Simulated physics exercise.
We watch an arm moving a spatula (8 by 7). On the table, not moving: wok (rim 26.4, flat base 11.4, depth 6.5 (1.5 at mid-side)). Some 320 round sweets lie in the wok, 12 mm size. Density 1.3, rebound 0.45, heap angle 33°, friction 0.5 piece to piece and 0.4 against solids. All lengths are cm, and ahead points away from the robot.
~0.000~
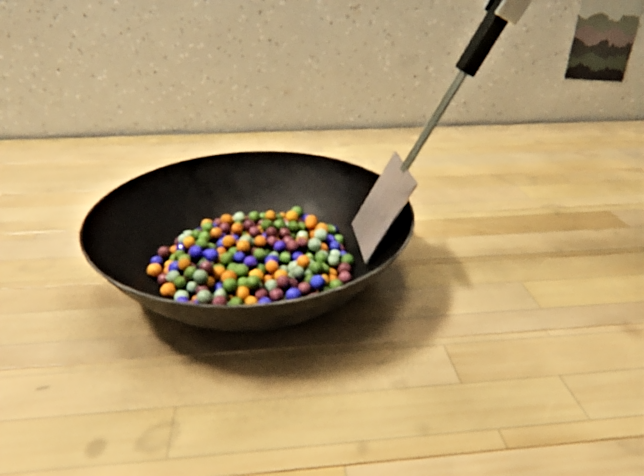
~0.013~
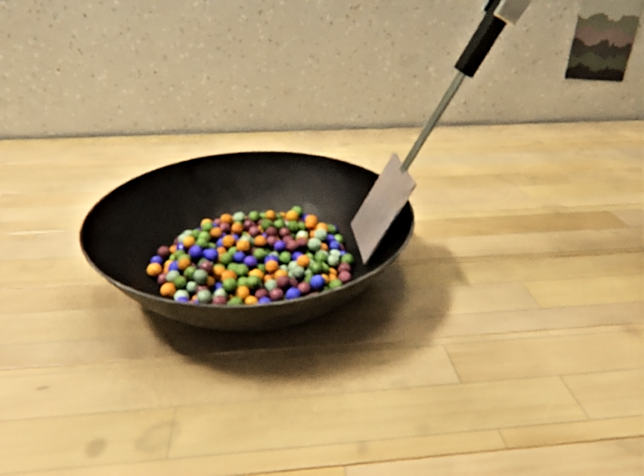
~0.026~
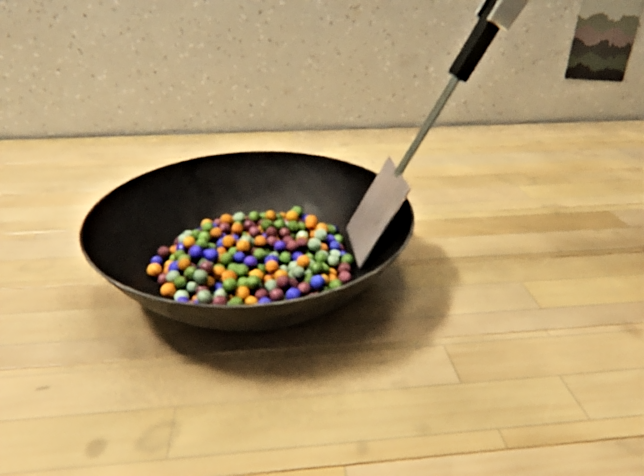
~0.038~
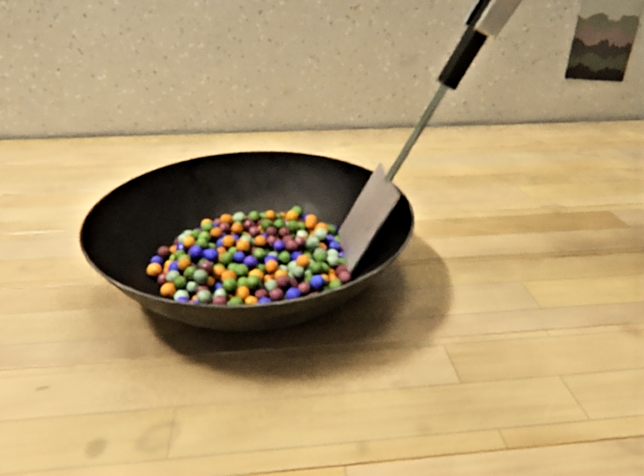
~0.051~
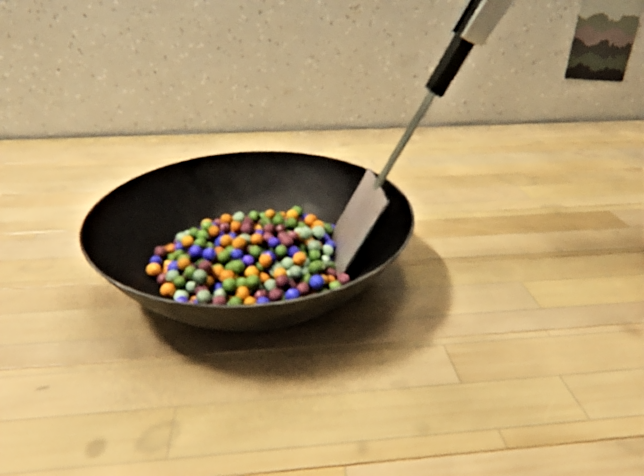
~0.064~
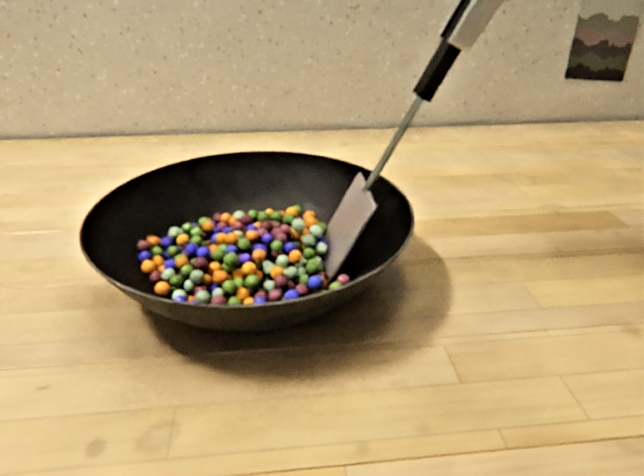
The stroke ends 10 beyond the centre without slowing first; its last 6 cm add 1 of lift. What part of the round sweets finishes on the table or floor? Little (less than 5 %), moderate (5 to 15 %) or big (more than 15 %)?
Answer: Big; more than 15 % of the round sweets finish on the table or floor.
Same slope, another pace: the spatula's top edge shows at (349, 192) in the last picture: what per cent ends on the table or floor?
Some 45 per cent.
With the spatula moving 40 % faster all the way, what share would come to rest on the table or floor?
In that case some 40 per cent.
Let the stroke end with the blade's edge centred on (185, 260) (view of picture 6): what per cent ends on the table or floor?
About 0 per cent.
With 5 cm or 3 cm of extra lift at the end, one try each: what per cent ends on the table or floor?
Some 25 and 30 per cent.
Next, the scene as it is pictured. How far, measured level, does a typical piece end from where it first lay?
Some 5 cm.
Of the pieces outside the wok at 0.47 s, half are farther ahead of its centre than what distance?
Roughly 18 cm.
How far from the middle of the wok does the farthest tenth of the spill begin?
Some 35 cm.
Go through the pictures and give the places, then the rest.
The first frame shows spatula top edge at (406, 167), sloping 63°; upper third of the load around (260, 253), from x 155 to 345, top at y 215; 323 in the wok.
The second frame shows spatula top edge at (405, 167), sloping 63°; upper third of the load around (260, 253), from x 155 to 345, top at y 215.
The third frame shows spatula top edge at (399, 171), sloping 63°; upper third of the load around (260, 253), from x 155 to 345, top at y 215.
The fourth frame shows spatula top edge at (389, 178), sloping 63°; upper third of the load around (260, 253), from x 155 to 345, top at y 215.
The fifth frame shows spatula top edge at (378, 184), sloping 63°; upper third of the load around (263, 249), from x 155 to 345, top at y 210.
The sixth frame shows spatula top edge at (367, 188), sloping 63°; upper third of the load around (252, 245), from x 145 to 345, top at y 210; 323 in the wok.
By 0.15 s, sloping 63°, highest piece 21 above the table; 321 in the wok, 2 on the blade or in flight.
By 0.23 s, sloping 63°, highest piece 37 above the table; 319 in the wok, 4 on the blade or in flight.
By 0.47 s, sloping 63°, highest piece 47 above the table; 229 in the wok, 46 on the table or floor, 48 on the blade or in flight.
By 1.52 s, sloping 63°, highest piece 6 above the table; 228 in the wok, 95 on the table or floor.
Final count, 228 in the wok, 95 on the table or floor. That is 29 % on the table or floor.
